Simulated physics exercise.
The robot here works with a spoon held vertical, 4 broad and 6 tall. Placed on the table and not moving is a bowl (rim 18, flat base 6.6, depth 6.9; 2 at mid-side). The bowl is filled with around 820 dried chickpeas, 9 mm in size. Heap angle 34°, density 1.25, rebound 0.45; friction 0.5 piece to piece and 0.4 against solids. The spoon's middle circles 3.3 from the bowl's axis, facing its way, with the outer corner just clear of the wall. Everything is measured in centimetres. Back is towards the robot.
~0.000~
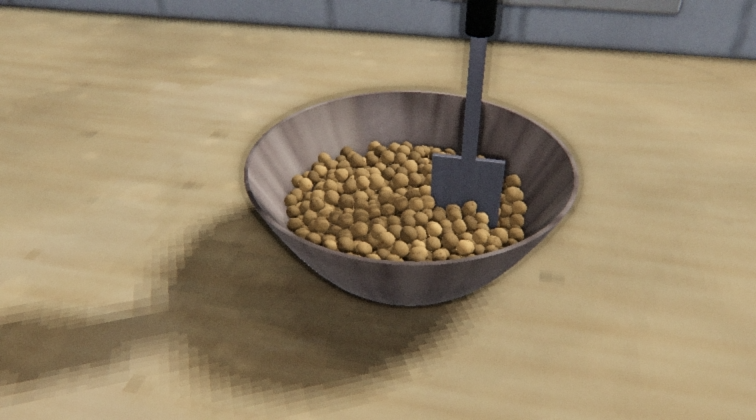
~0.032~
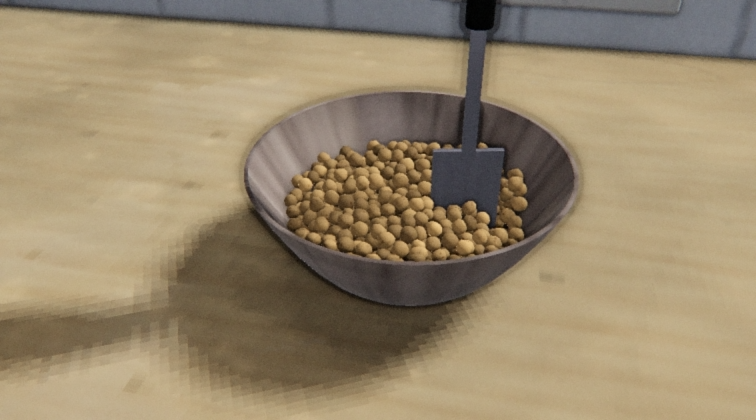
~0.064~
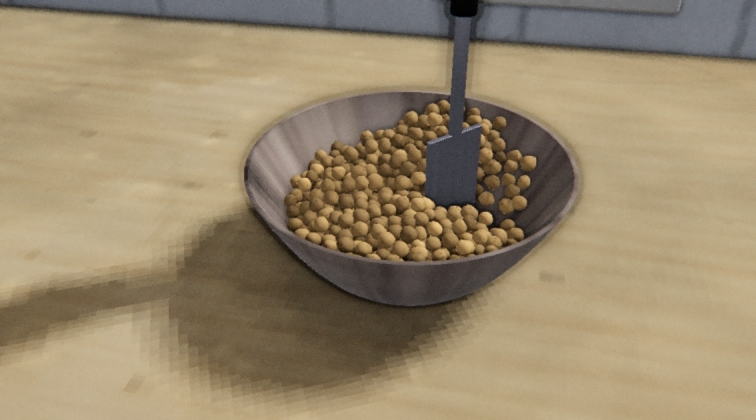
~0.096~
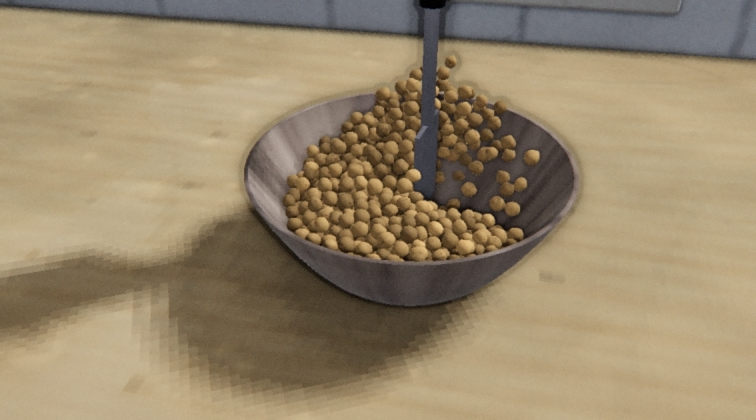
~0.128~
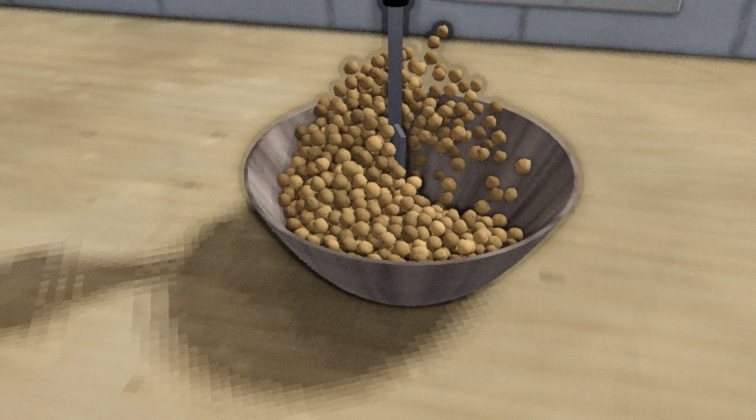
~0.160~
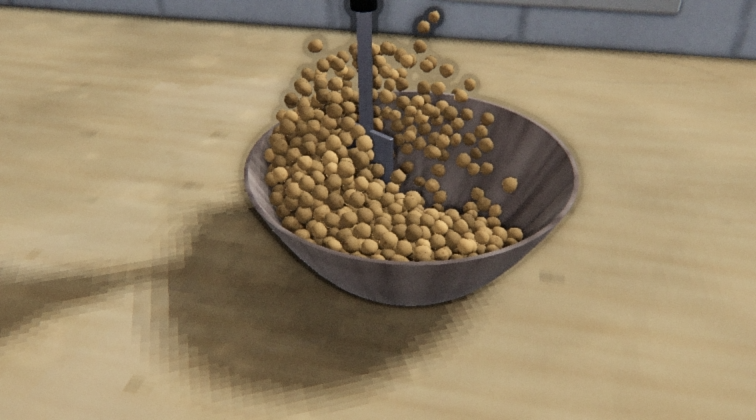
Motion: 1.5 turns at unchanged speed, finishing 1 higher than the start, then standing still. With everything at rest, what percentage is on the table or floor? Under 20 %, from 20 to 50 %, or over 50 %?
From 20 to 50 %.
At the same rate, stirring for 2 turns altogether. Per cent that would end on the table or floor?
35 %.
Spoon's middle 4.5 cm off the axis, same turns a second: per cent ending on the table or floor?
Around 35 in a hundred, in that case.
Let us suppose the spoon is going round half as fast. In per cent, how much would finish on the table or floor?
That would be some 5 percent.
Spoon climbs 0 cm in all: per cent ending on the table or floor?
That works out to some 35 per cent.
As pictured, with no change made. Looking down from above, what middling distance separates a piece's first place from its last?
About 7 centimetres.
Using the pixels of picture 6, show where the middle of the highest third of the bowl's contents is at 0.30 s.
Centre estimate: Approx. (440, 228) px.
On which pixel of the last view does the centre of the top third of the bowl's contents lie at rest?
Roughly at pixel (389, 200).
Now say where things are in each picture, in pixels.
Spoon neck at (471, 134), 0° round; upper third of the load around (400, 198), from x 290 to 520, top at y 150; 825 in the bowl, in the first frame.
Spoon neck at (471, 126), 14° round; upper third of the load around (401, 192), from x 290 to 520, top at y 145, in the second frame.
Spoon neck at (457, 110), 47° round; upper third of the load around (406, 169), from x 290 to 530, top at y 105, in the third frame.
Spoon neck at (428, 100), 82° round; upper third of the load around (395, 150), from x 290 to 530, top at y 60; 824 in the bowl, 1 in flight or on the tool, in the fourth frame.
Spoon neck at (395, 98), 117° round; upper third of the load around (370, 138), from x 285 to 525, top at y 30; 815 in the bowl, 10 in flight or on the tool, in the fifth frame.
Spoon neck at (366, 105), 151° round; upper third of the load around (337, 132), from x 270 to 515, top at y 15; 797 in the bowl, 28 in flight or on the tool, in the sixth frame.
By 0.30 s, 298° round, highest piece 10 above the table; 676 in the bowl, 53 on the table or floor, 96 in flight or on the tool.
By 0.43 s, 85° round, highest piece 9 above the table; 604 in the bowl, 180 on the table or floor, 41 in flight or on the tool.
By 0.70 s, 180° round, highest piece 6 above the table; 573 in the bowl, 251 on the table or floor, 1 in flight or on the tool.
By 1.40 s, 180° round, highest piece 6 above the table; 573 in the bowl, 252 on the table or floor.
Final count, 573 in the bowl, 252 on the table or floor. That is 31 % on the table or floor.
